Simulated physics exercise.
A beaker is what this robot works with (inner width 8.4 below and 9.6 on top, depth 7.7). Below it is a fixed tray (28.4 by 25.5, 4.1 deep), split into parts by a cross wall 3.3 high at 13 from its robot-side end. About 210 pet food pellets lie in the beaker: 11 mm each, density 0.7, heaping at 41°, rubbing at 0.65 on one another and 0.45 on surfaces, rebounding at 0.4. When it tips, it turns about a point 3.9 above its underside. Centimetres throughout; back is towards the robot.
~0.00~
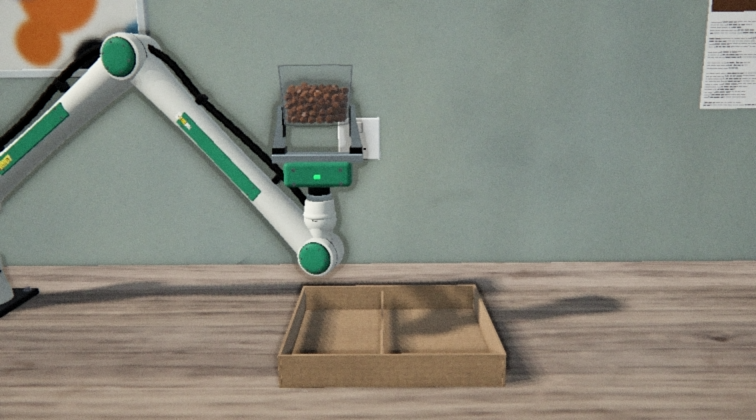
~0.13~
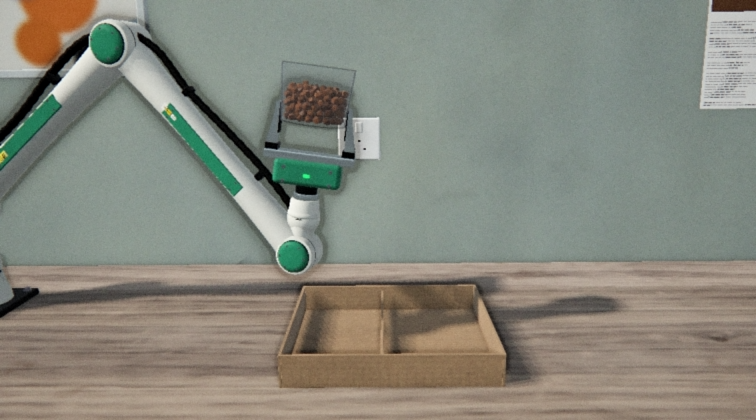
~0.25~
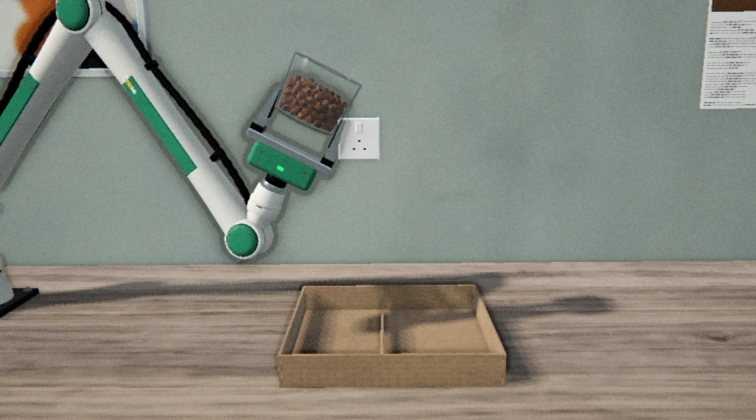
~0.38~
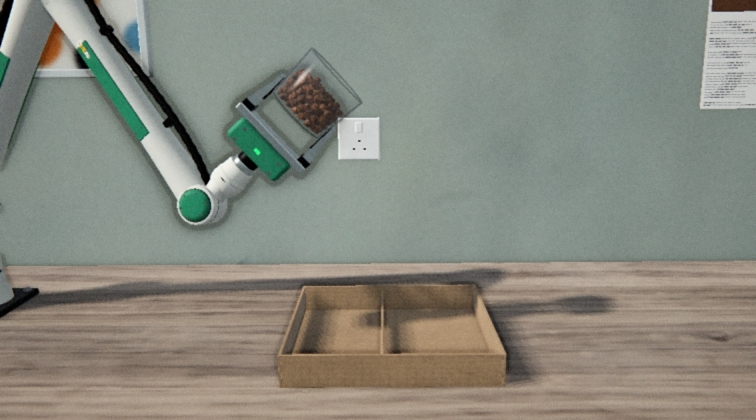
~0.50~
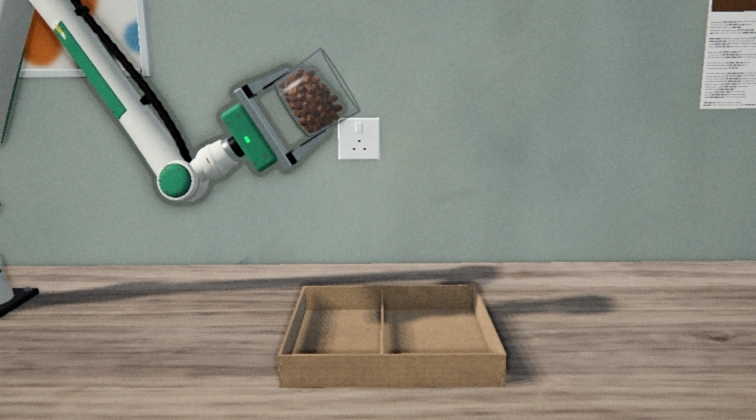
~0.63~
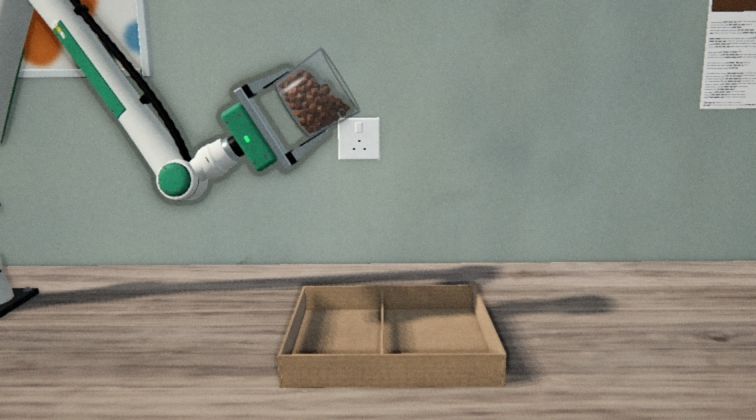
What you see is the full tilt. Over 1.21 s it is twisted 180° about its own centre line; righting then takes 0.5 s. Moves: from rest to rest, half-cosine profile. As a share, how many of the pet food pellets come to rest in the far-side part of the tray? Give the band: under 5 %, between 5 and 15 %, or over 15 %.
The share is under 5 %.
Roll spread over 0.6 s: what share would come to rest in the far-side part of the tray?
It would come to close to 0 per cent.
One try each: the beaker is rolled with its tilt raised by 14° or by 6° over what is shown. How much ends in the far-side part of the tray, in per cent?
5 % and 0 %.
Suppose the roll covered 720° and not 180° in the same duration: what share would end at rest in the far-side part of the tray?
Share: Close to 0 %.
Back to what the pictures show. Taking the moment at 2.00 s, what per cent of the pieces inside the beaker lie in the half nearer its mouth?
Roughly 30 %.
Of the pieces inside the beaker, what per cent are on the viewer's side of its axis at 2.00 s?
Roughly 40 per cent.
After 1.31 s, tipped 59°, highest piece 40 above the table; 211 in the beaker.
After 2.00 s, tipped 46°, highest piece 39 above the table; 211 in the beaker.
After 2.54 s, upright, highest piece 40 above the table; 211 in the beaker.
After 3.24 s, upright, highest piece 40 above the table; 211 in the beaker.
In the end, 211 in the beaker. That is 0 % in the far-side part of the tray.
